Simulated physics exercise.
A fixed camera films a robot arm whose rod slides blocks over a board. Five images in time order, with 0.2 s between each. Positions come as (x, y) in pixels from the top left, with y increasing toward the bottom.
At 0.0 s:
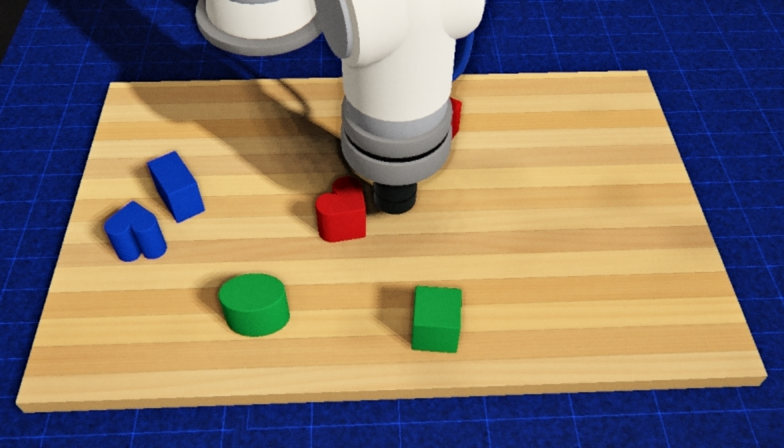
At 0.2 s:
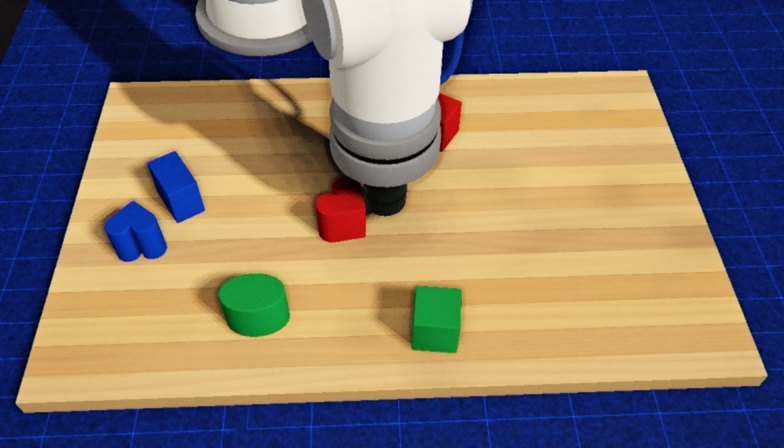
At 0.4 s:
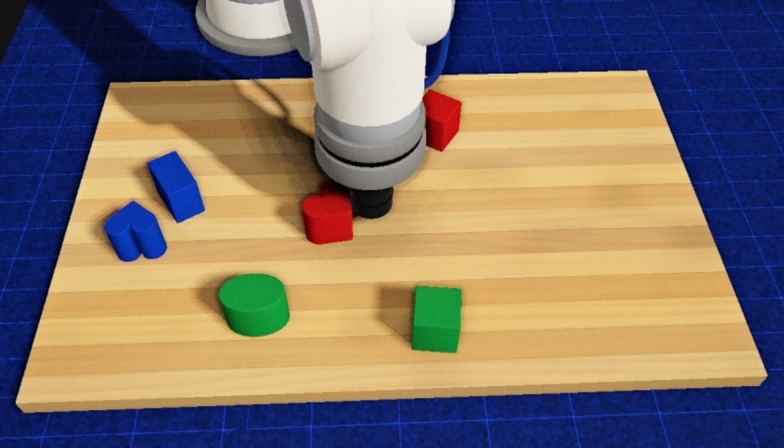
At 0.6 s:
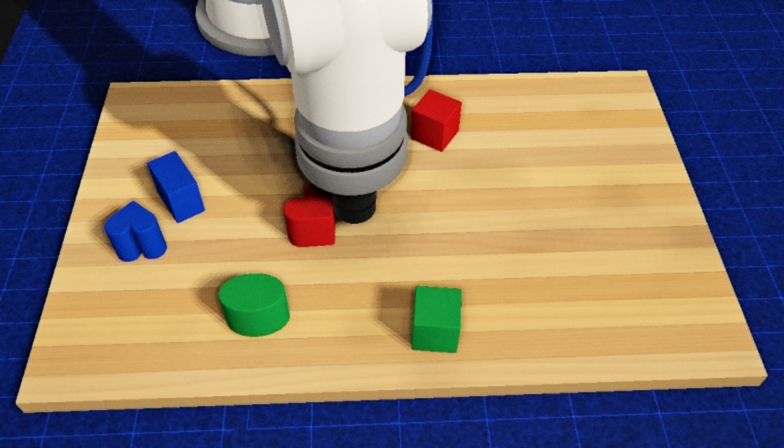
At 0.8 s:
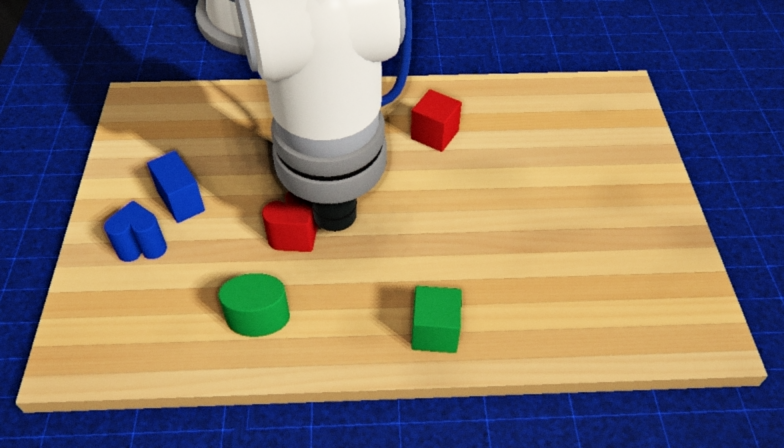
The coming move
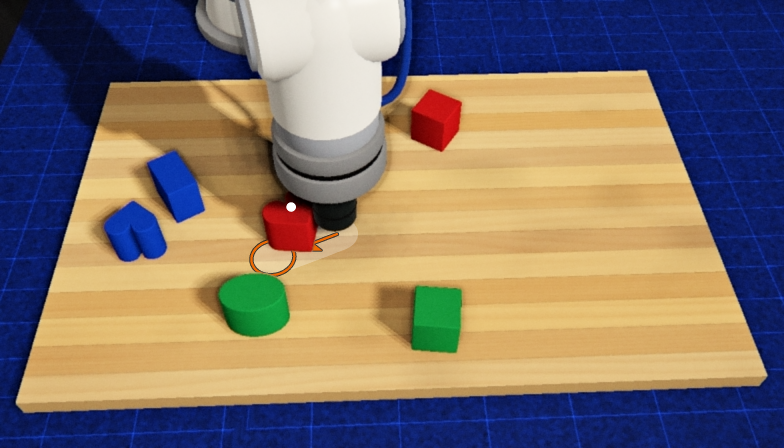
On a striped wooden board over a blue gridded surface, a robot arm lowers its black rod beside a red heart-shaped block, among blue and green blocks. The rod moves left and pushes the heart-shaped block steadily left and slightly toward the viewer, while a red cube behind the arm comes into full view.
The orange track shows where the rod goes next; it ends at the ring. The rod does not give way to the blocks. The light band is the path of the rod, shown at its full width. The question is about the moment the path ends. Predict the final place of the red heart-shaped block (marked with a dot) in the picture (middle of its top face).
The middle of the upper face of the red heart-shaped block will lie at about (226, 218) in the picture.
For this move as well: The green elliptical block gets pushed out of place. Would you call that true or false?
False
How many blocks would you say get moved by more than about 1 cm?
The answer will be one.
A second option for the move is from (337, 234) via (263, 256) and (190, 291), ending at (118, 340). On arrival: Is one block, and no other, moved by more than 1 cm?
That would be a yes.
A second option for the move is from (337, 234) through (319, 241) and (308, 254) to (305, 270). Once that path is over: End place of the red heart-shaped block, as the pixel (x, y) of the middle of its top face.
It will end up at (264, 214).
Path on the board, straight from (337, 234) to (273, 258); the dot is on the red heart-shaped block.
The first path, step by step. Halfway along, rod at (303, 228); red heart-shaped block at (257, 215), turned 15° clockwise.
At the end, rod at (269, 240); green elliptical block in place; red heart-shaped block at (226, 218), turned 25° clockwise.
